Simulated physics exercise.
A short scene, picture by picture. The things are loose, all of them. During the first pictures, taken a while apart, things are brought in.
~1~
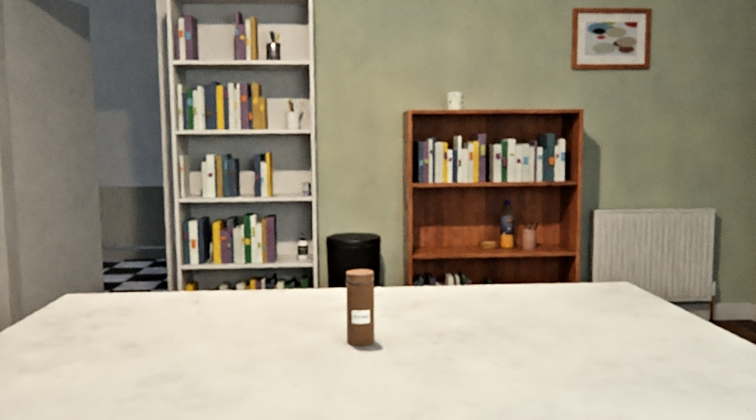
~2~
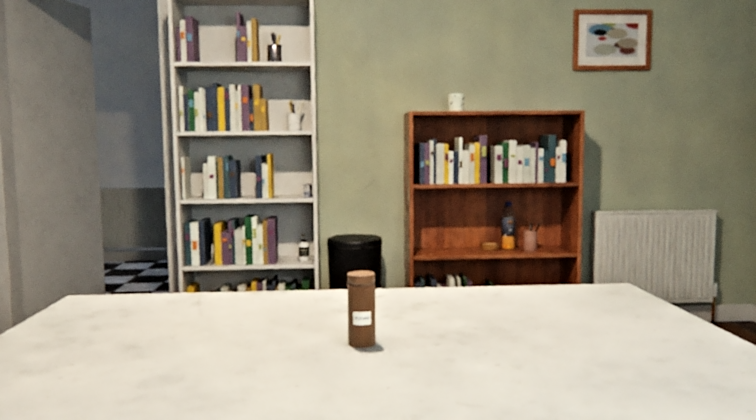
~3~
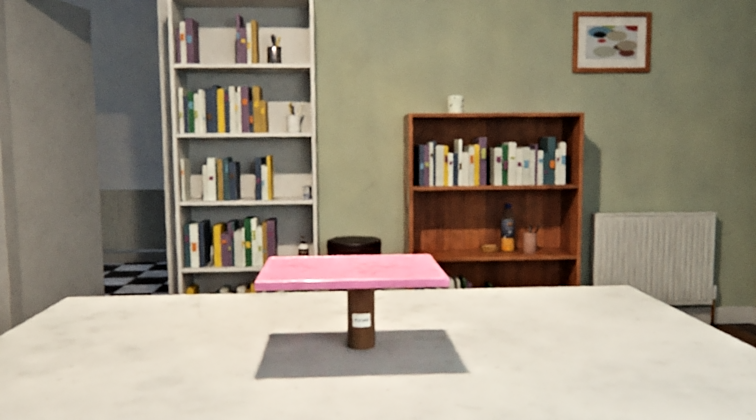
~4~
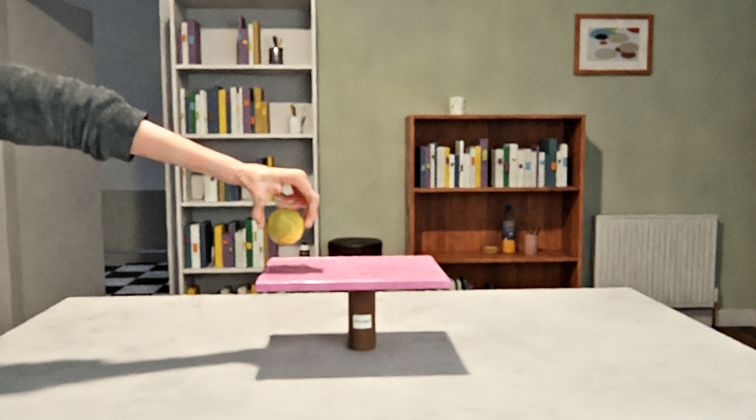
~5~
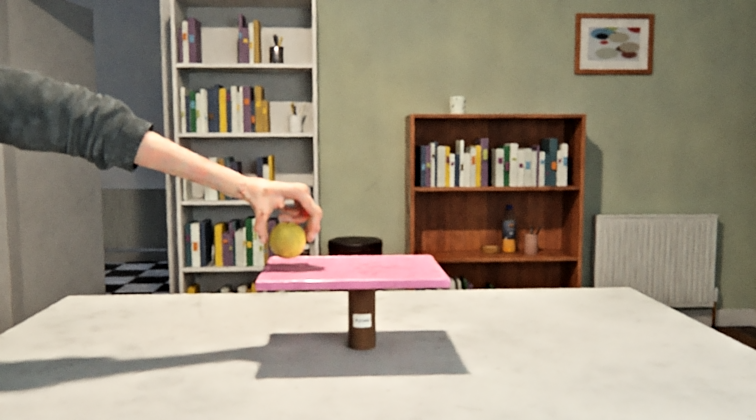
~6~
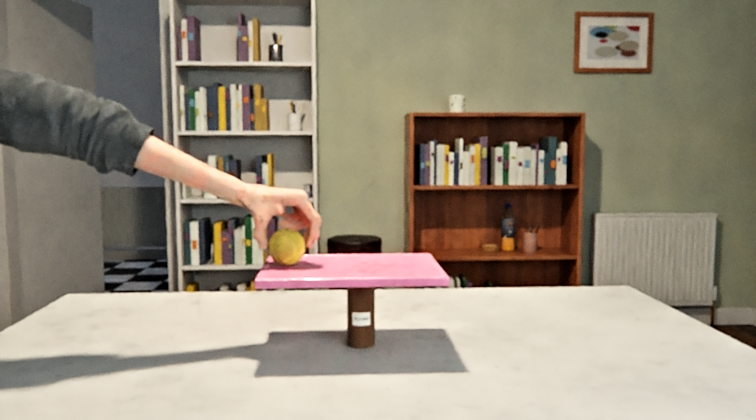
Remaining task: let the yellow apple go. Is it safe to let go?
No.
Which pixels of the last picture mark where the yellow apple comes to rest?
At about (247, 328).
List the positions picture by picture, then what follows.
The last thing is not in view yet, in the first frame.
The last thing is not in view yet, in the second frame.
The last thing is not in view yet; pink lid (351, 270), in the third frame.
Coming down; yellow apple (285, 227); pink lid (352, 272), in the fourth frame.
Coming down; yellow apple (288, 240); pink lid (352, 271), in the fifth frame.
Set down, still held; yellow apple (287, 247); pink lid (351, 269), in the sixth frame.
Then, 0.50 s later than the last frame, yellow apple now fallen; pink lid tilted by 54°.
Then, 0.80 s later than the last frame, pink lid now fallen; brown shaker tilted by 62°.
When it is over, fallen, yellow apple, pink lid and brown shaker. End places, in pixels of the last picture, yellow apple near (247, 329). The stack comes apart.
